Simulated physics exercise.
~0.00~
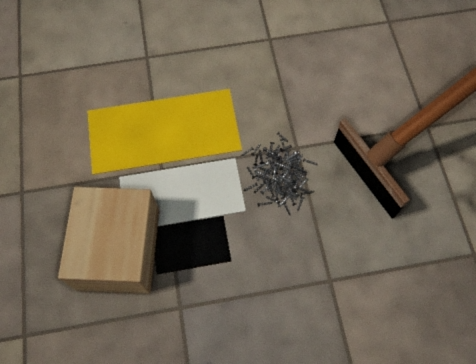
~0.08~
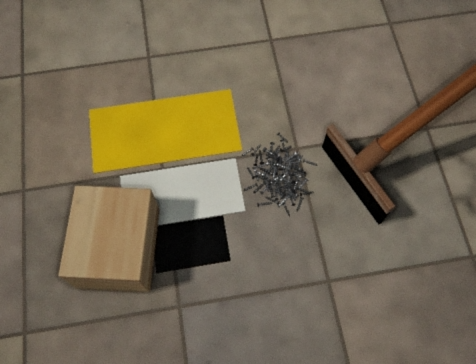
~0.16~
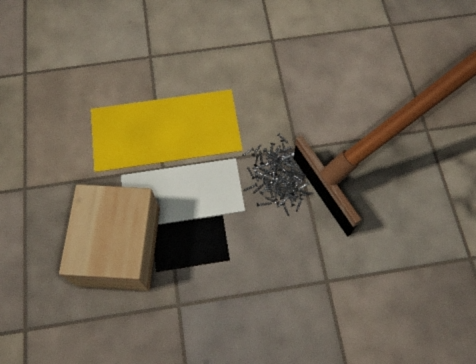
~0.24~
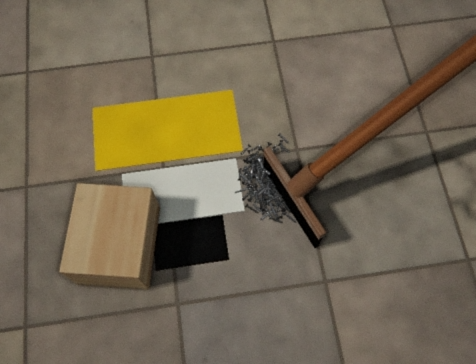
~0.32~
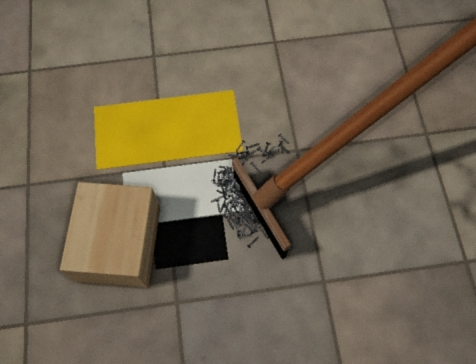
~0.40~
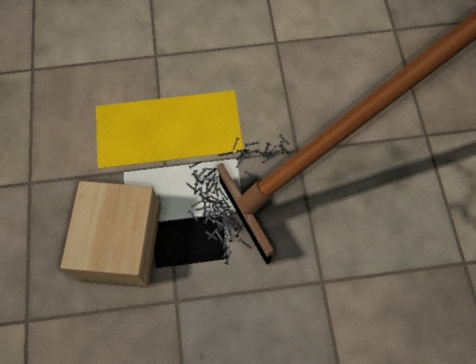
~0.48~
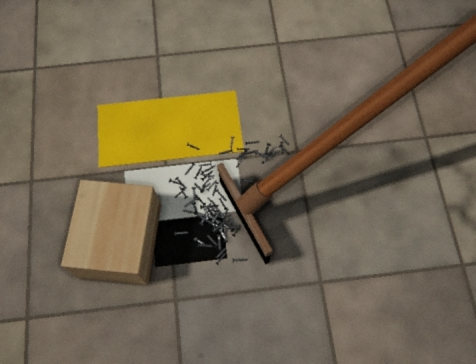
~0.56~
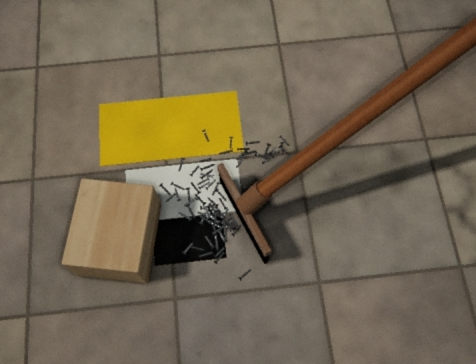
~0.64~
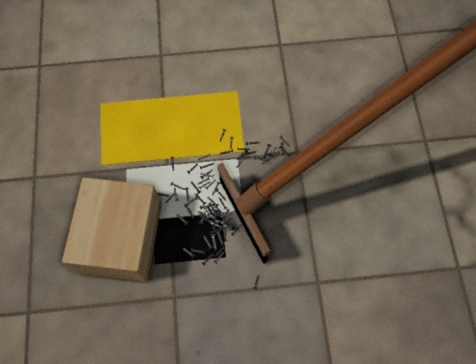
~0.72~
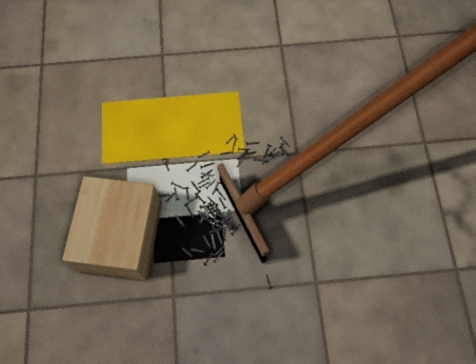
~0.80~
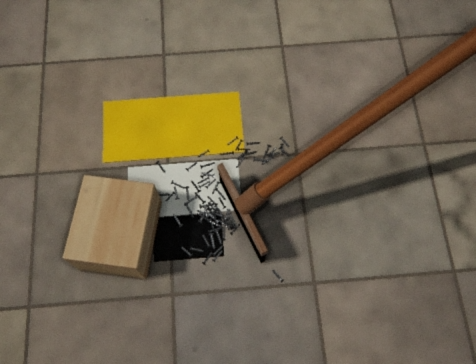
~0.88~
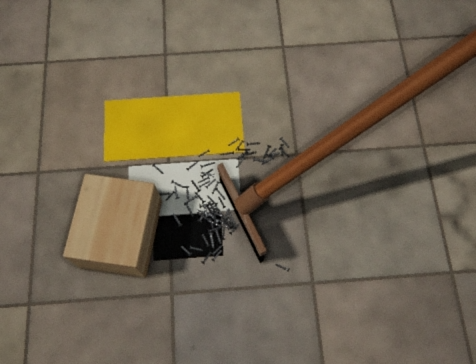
The footage shows a long-handled squeegee sliding left across a tiled floor into a pile of dark screws, pushing them toward a wooden block, then halting as they spread mostly over the white and black mats, with a few on the yellow mat and others on bare tile.
